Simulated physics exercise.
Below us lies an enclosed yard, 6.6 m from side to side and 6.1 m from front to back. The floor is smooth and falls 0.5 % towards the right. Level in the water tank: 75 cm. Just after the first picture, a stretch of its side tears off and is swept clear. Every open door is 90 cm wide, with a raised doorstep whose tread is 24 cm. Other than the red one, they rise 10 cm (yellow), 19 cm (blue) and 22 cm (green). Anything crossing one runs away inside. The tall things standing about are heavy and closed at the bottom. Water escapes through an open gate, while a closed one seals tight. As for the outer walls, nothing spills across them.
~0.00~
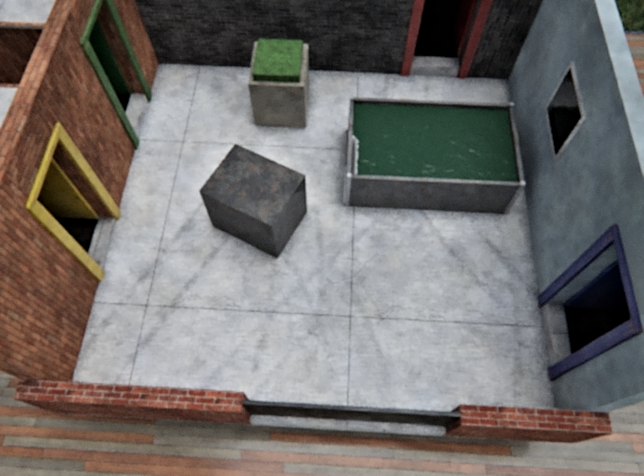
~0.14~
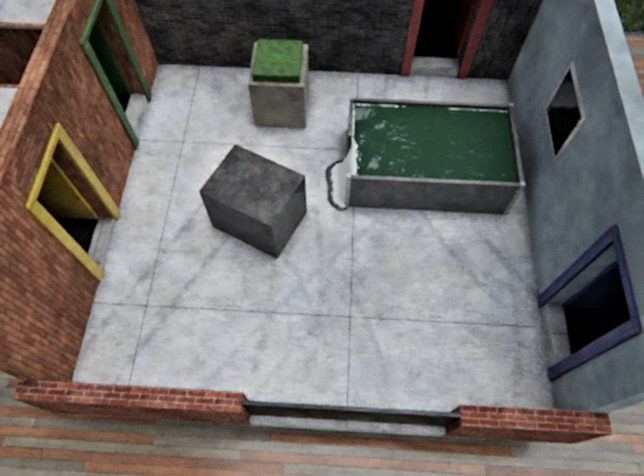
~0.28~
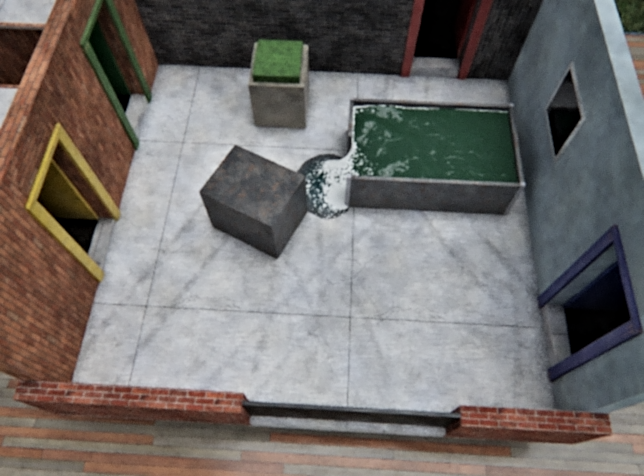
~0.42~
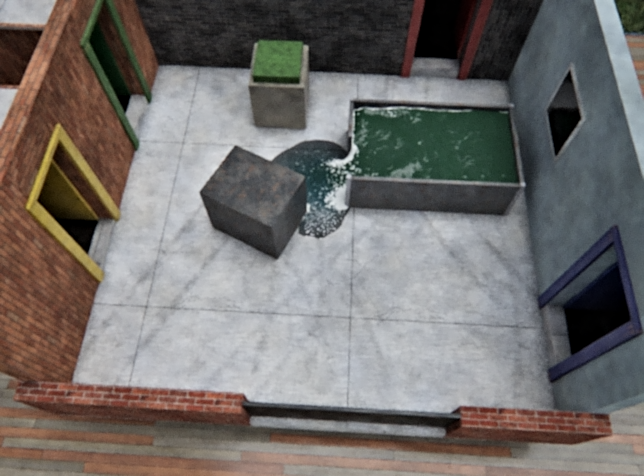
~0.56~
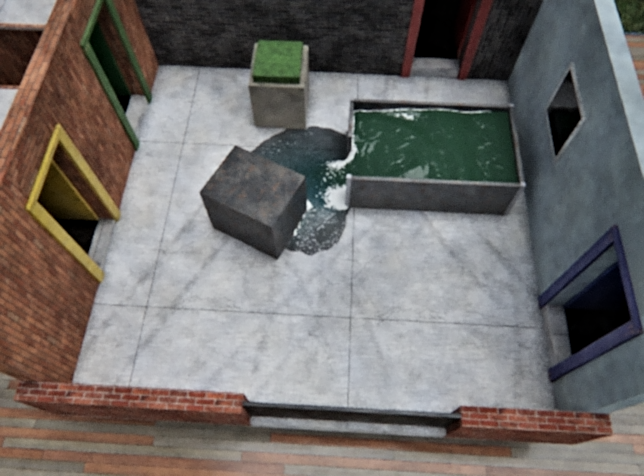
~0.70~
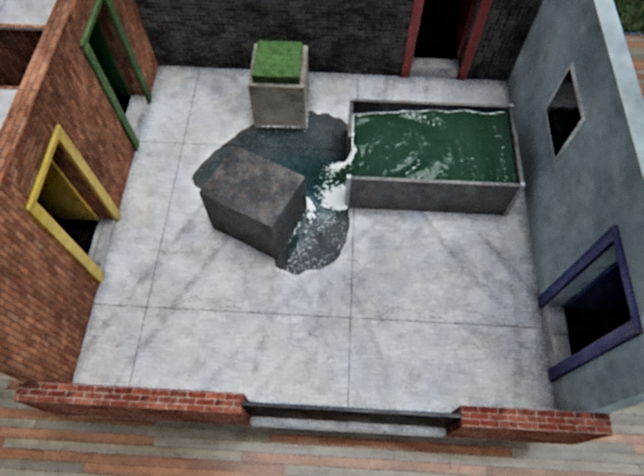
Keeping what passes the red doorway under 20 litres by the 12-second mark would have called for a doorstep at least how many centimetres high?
It would have called for about 6.5 cm.
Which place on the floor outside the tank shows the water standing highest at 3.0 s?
Check close to (168, 109).
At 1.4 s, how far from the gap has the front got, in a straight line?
4.0 metres.
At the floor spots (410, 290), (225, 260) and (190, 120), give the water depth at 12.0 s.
First spot about 4 cm, second about 3 cm, third about 6 cm.
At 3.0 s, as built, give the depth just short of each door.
Depths in cm: Yellow 4, blue 0, red 0, green 26.
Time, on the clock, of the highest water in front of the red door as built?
10.0 s.
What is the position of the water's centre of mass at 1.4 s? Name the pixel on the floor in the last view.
My guess is close to (383, 175).
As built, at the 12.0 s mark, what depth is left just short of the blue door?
Roughly 10.0 cm deep.
After 1.4 s water covers 20 % of the floor, deepest (42 cm) near (299, 200); it has not reached the red door.
After 3.0 s water covers 40 % of the floor, deepest (36 cm) near (168, 109); it has not reached the red door.
After 12.0 s water covers 100 % of the floor, deepest (14 cm) near (530, 272); 10 cm at the red door, 0 litres in over its 24 cm doorstep.
At the red door as built, the water arrived by 4.4 s and peaked near 11 cm at 9.8 s.
With a doorstep of 6 cm, 27 litres would have come in within the 12 s; with 8.5 cm, 7 litres. So under 20 litres takes about 6.5 cm.
